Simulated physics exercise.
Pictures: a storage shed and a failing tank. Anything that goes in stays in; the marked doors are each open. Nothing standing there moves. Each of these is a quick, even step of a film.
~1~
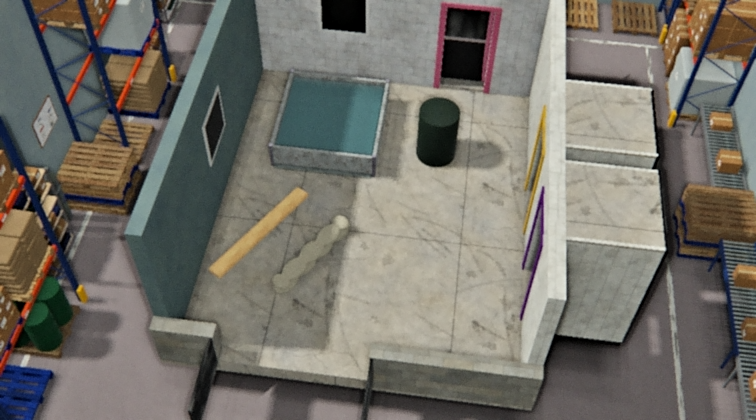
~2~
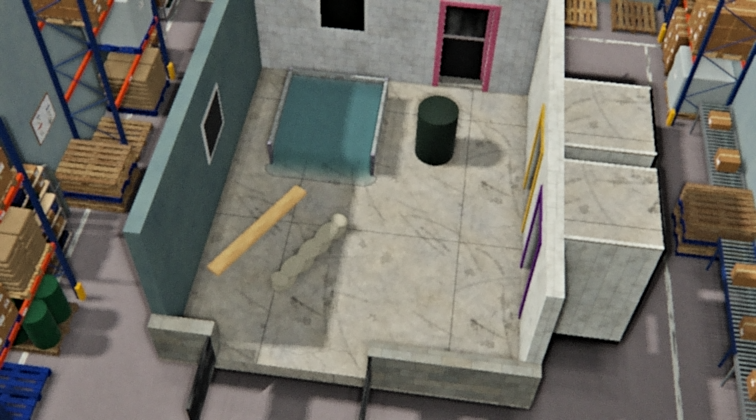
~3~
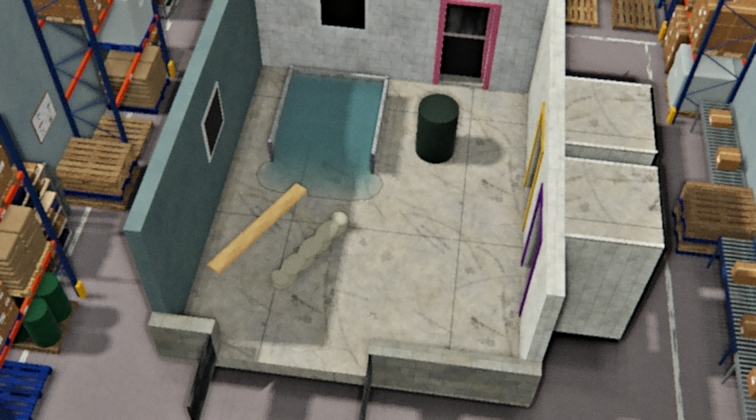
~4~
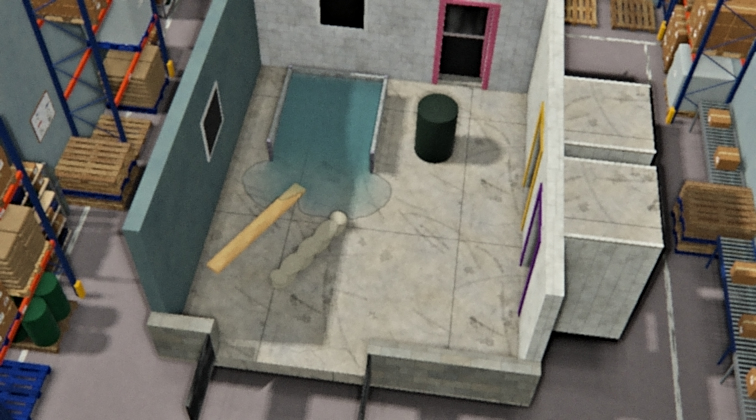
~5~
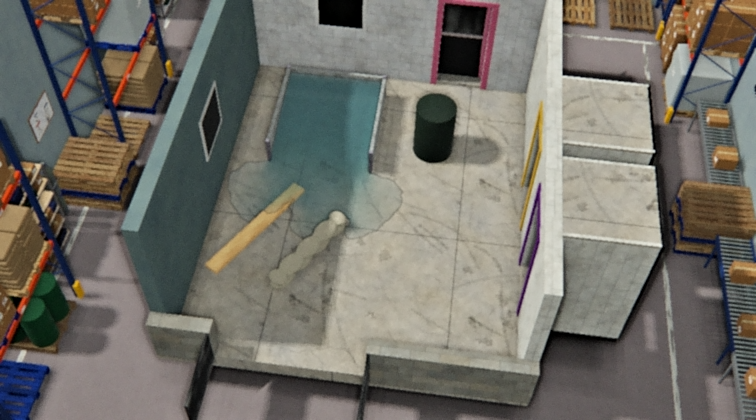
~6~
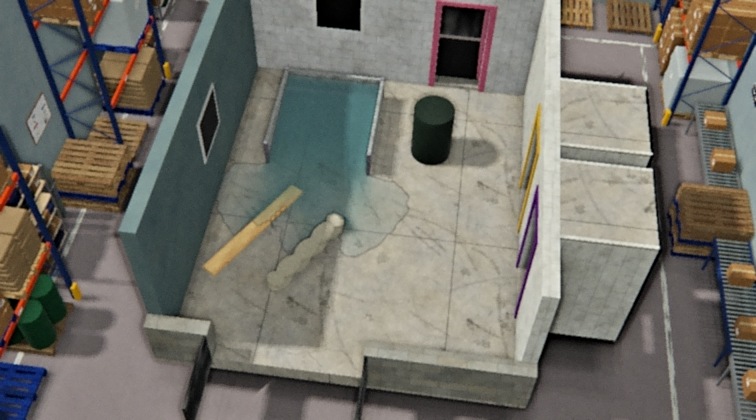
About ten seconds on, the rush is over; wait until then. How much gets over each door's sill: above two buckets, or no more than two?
The pink door gets no more than two; the yellow door gets no more than two; the purple door gets above two buckets.
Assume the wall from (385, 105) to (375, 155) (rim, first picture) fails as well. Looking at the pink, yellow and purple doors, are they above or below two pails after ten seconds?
At the doors, pink crosses the line, yellow crosses the line and purple crosses the line.
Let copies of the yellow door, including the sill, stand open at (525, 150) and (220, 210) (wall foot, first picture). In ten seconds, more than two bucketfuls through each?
Taken in sequence: Not exceeded, then exceeded.
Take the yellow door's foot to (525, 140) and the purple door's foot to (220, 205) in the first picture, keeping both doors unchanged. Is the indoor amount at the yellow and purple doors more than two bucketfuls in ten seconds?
Well, the yellow one comes up short, but the purple one tops the limit.
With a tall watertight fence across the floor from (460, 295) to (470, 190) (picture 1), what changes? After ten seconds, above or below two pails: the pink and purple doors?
In short: The pink one lets less in; the purple one takes less.
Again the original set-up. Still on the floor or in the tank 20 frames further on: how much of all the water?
Near 96 in a hundred.
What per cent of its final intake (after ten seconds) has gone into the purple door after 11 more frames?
About 0 per cent.
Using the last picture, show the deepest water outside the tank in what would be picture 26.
(172, 339).
A moment on, water covers 25 % of the floor; the pink door not reached, the yellow door not reached, the purple door not reached.
Next, water covers 40 % of the floor; the pink door not reached, the yellow door not reached, the purple door not reached.
Then, water covers 60 % of the floor; the pink door not reached, the yellow door not reached, the purple door under two buckets in.
Later, water covers 65 % of the floor; the pink door not reached, the yellow door wet at the sill, nothing in, the purple door over two buckets in.
In the end, water covers 90 % of the floor; the pink door not reached, the yellow door under two buckets in, the purple door over two buckets in.
